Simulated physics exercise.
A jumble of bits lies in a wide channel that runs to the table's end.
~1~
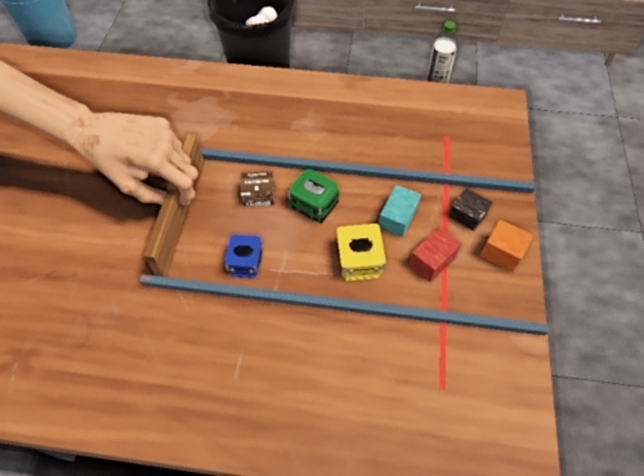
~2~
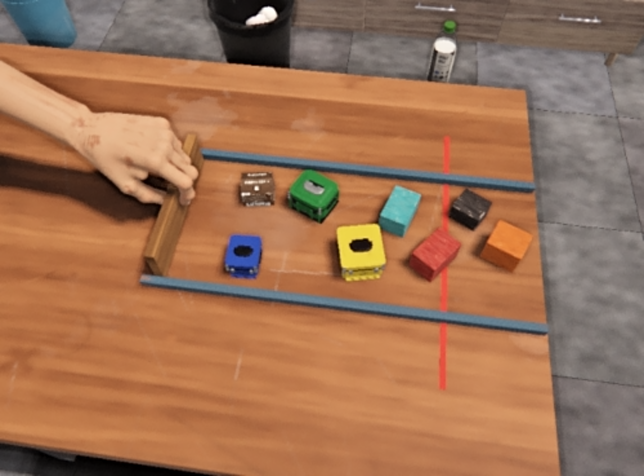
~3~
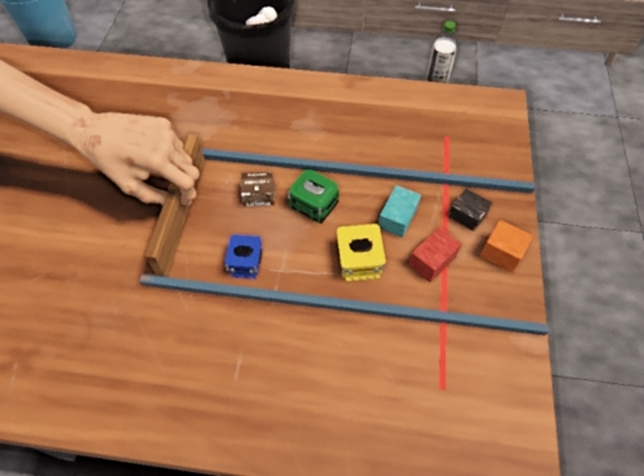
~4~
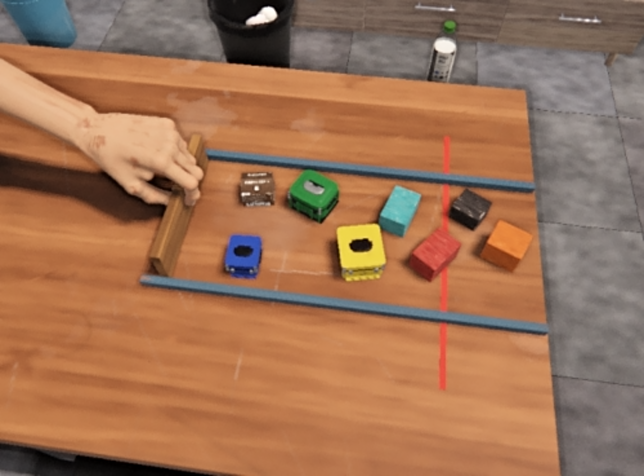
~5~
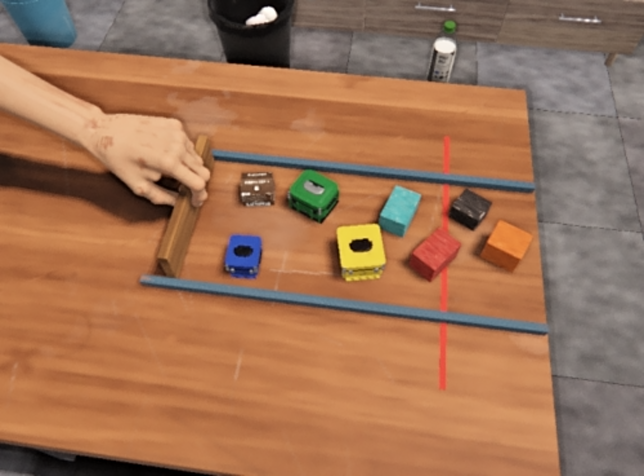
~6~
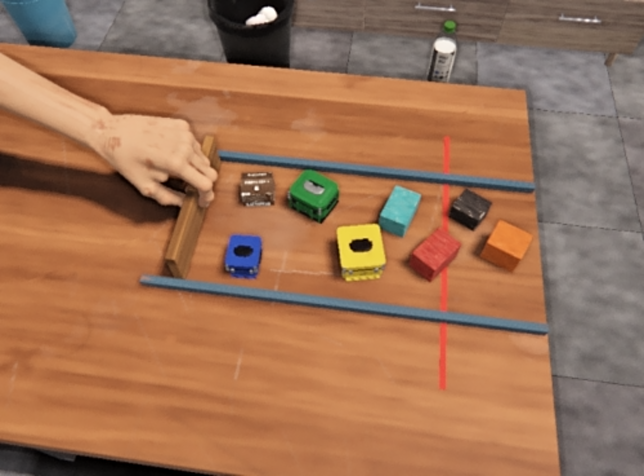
A hand slides a wooden board slightly right toward scattered colored blocks between two blue strips.
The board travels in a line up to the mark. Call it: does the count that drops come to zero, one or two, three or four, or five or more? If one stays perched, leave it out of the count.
It comes to one or two.
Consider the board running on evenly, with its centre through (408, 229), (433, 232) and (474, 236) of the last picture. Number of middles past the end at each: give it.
Taking the places in turn, the counts are 0, 2 and 4.
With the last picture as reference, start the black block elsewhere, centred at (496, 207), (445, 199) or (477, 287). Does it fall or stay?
Taking the spots in turn, it gets knocked off, then gets knocked off, then stays put.
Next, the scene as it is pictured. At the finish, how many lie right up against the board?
The count in contact is 2.
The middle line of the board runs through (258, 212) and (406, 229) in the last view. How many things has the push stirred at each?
The counts are 3 and 8.
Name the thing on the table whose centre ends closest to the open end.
That would be the turquoise block, the foremost.
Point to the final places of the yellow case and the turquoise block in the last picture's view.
Yellow case at about (498, 264), turquoise block at about (538, 221).
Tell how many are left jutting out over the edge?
That would be 2.
Early on, none off yet; orange block at rest near (506, 246); black block at rest near (470, 210); red block at rest near (435, 255).
Finally, the number that fall off is one or two; lost, black block and orange block.
